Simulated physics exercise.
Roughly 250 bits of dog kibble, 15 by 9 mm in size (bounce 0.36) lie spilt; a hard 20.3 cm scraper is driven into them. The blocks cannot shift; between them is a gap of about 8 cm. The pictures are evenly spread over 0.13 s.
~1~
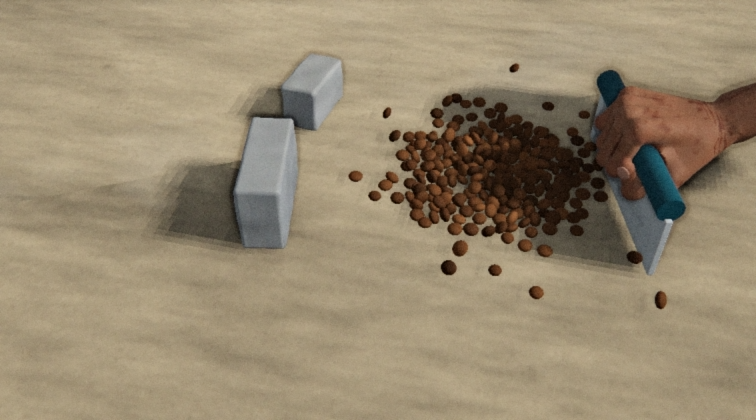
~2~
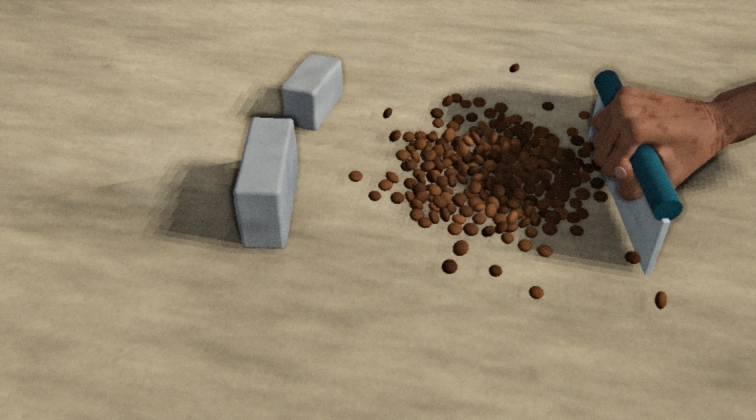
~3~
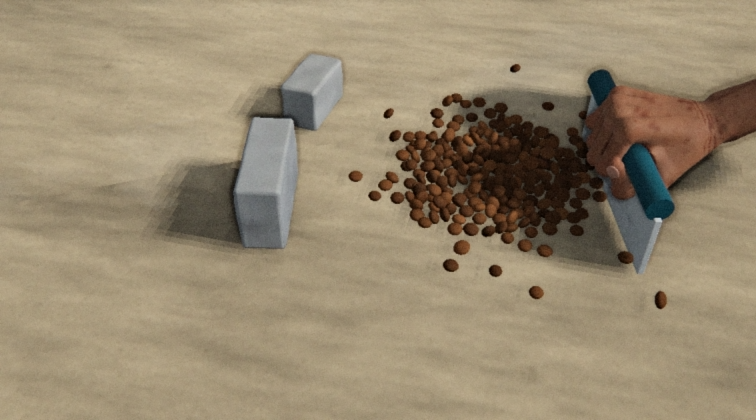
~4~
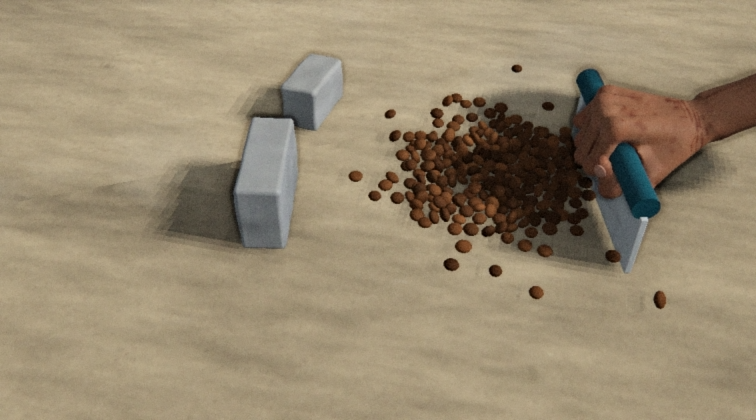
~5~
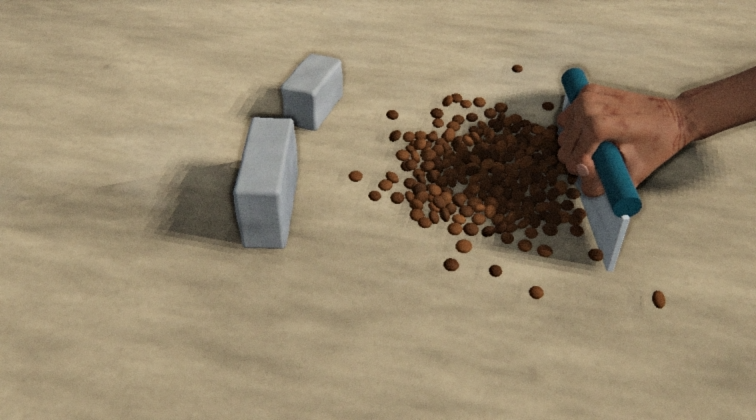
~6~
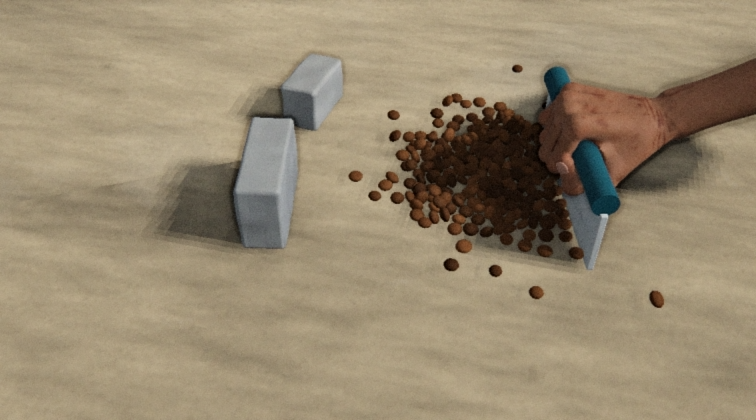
To begin with, a hand holds a blue-handled scraper at the right edge of a loose pile of small brown pieces, with two grey blocks standing apart on the left. The hand then pushes the scraper leftward, slowly at first, and the pile's right side bunches together while the blocks stay still.
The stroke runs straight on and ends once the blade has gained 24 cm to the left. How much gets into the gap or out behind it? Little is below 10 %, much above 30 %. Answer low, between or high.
In or through the gap: Low.
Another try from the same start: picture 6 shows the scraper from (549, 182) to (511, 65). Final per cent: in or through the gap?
Through 10.
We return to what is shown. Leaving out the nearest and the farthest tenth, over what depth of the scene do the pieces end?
Some 22 cm.
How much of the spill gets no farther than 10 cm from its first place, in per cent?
About 15 per cent.
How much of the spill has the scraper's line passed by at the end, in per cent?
Roughly 15 per cent.
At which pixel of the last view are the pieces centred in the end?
Near (341, 167).
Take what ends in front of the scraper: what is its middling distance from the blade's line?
About 4 cm.
Then, 0.19 s after the last picture, scraper 18 cm from its start, spill 24 cm wide; round the far block 5 %, held up before the blocks 95 %.
Then, 0.37 s after the last picture, scraper 25 cm from its start, spill 26 cm wide; in or through the gap 5 %, round the near block 5 %, round the far block 5 %, held up before the blocks 85 %.
Then, 0.53 s after the last picture, scraper 25 cm from its start, spill 26 cm wide; in or through the gap 5 %, round the near block 5 %, round the far block 5 %, held up before the blocks 85 %.
In the end, in or through the gap 5 %, round the near block 5 %, round the far block 5 %, held up before the blocks 85 %.
